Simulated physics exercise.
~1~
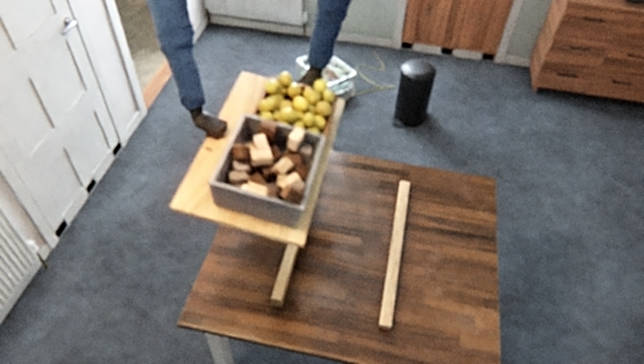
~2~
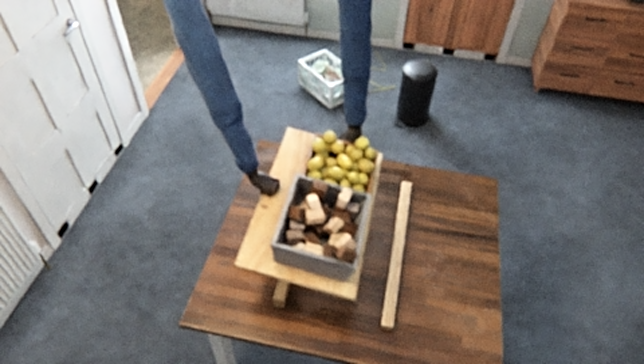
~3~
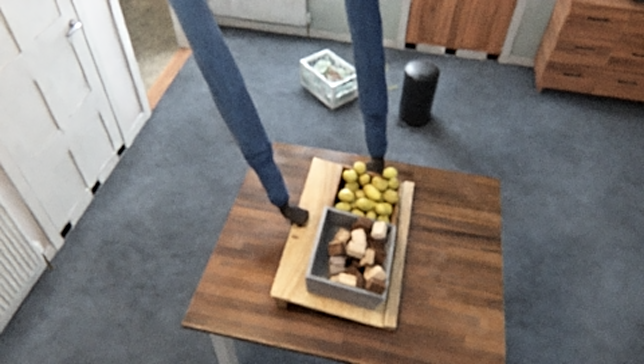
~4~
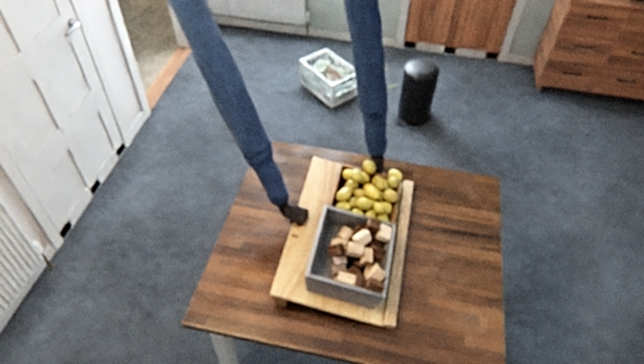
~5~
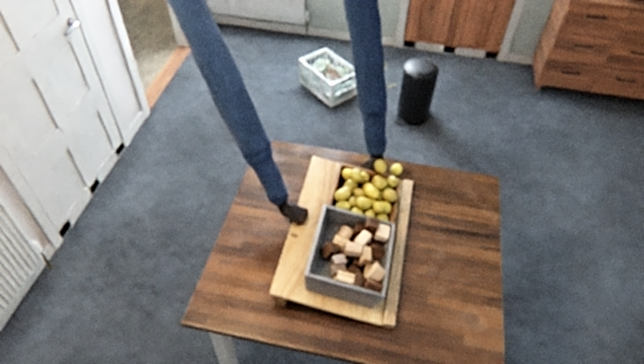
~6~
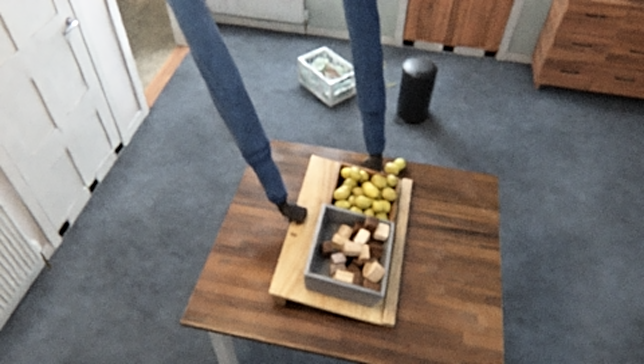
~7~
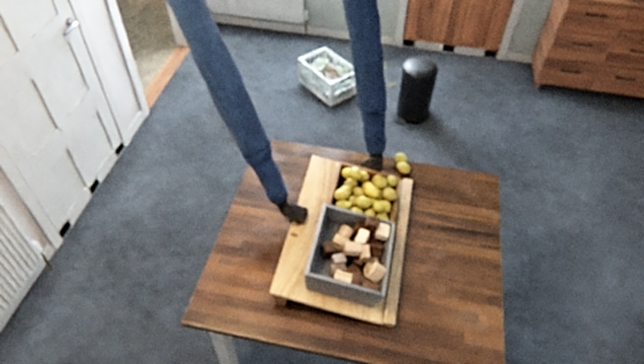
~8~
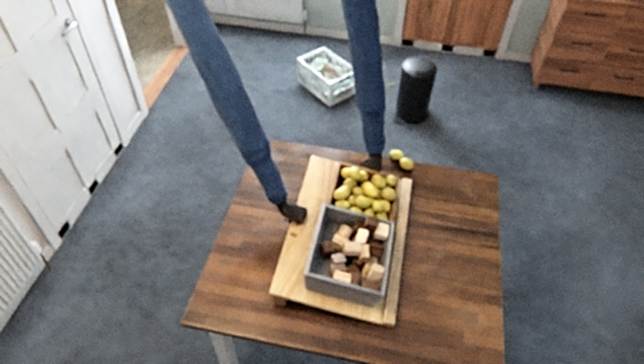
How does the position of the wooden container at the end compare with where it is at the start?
At the end the wooden container is lower and further to the right than at the start. It begins held up at the table's far left side and finishes resting with the board over the tabletop.
